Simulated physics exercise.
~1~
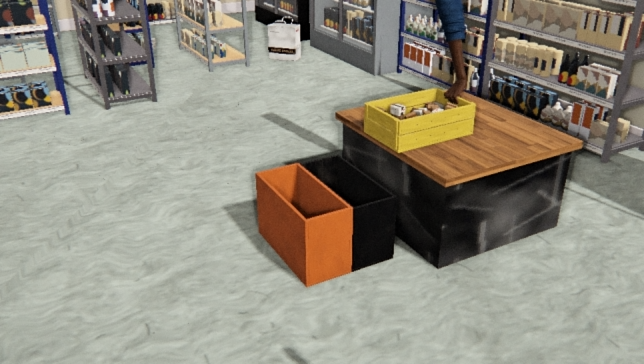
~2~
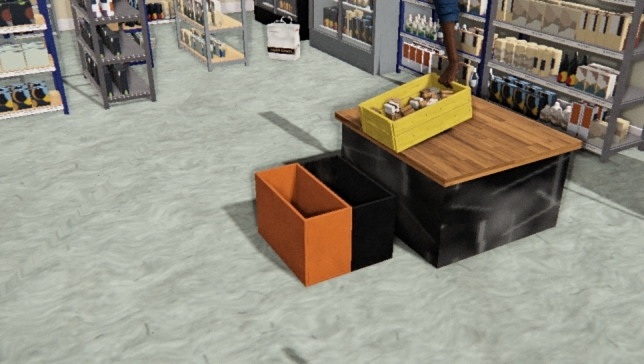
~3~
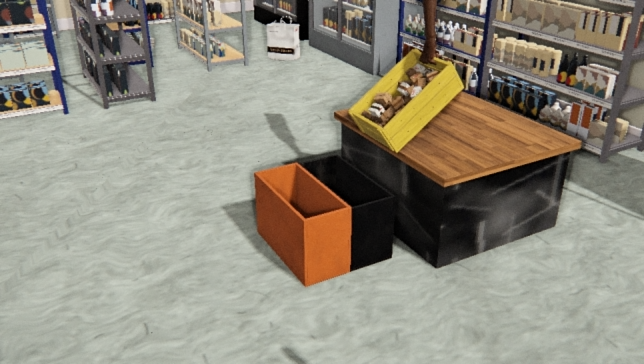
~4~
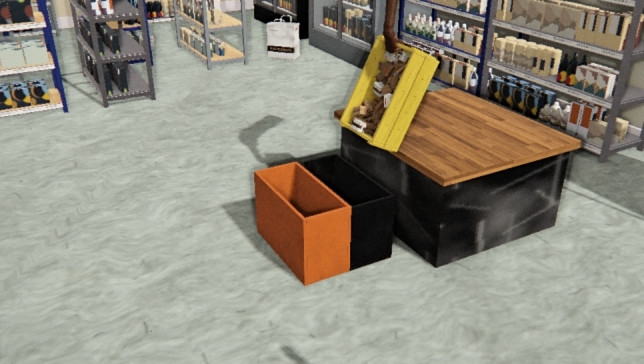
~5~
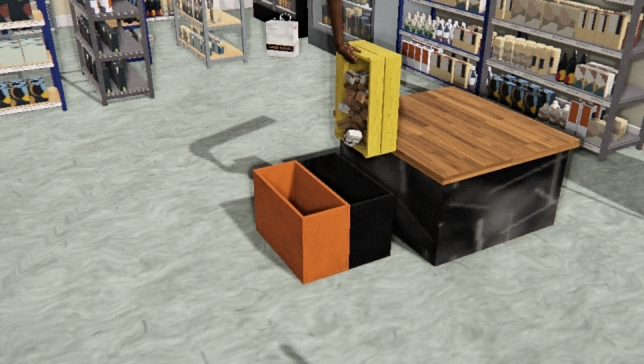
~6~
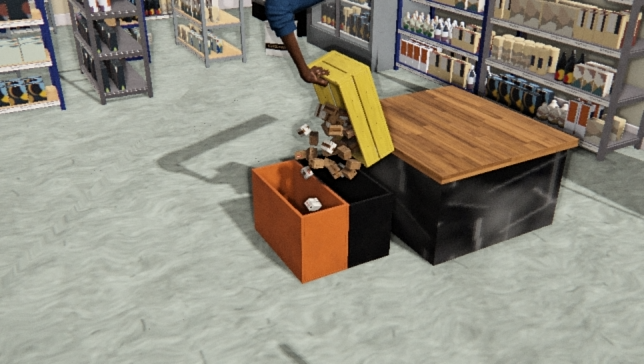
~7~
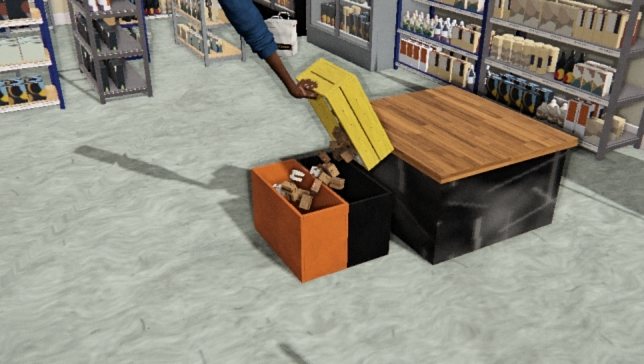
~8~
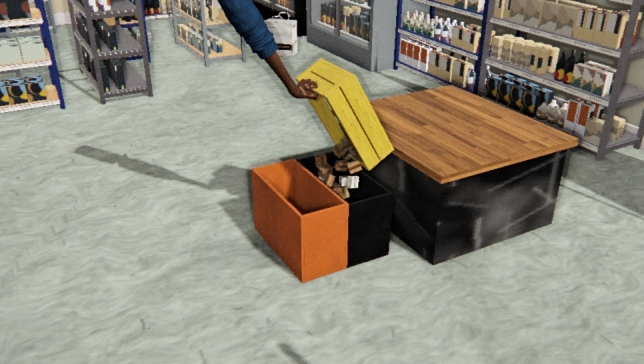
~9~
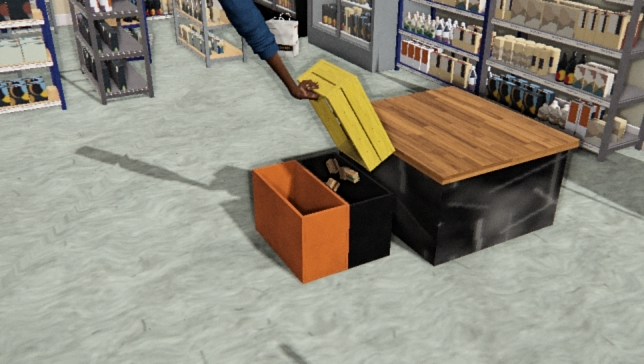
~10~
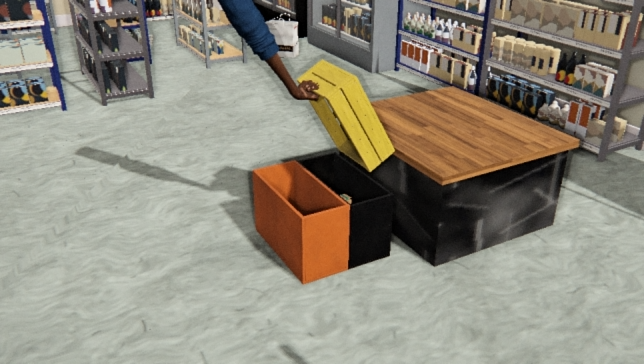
At the start, a yellow box full of small brown and pale parcels sits on a wooden-topped bench in a shop, with a black bin and an orange tote on the floor beside it. A hand tilts the box and swings it leftward over the bench's end. As it tips further, the parcels spill out in a cluster, some dropping toward the orange tote. The box then stops, steeply tipped, while the later parcels slide down into the nearer black bin. By the end, the hand still holds the tilted box and the pouring has stopped.
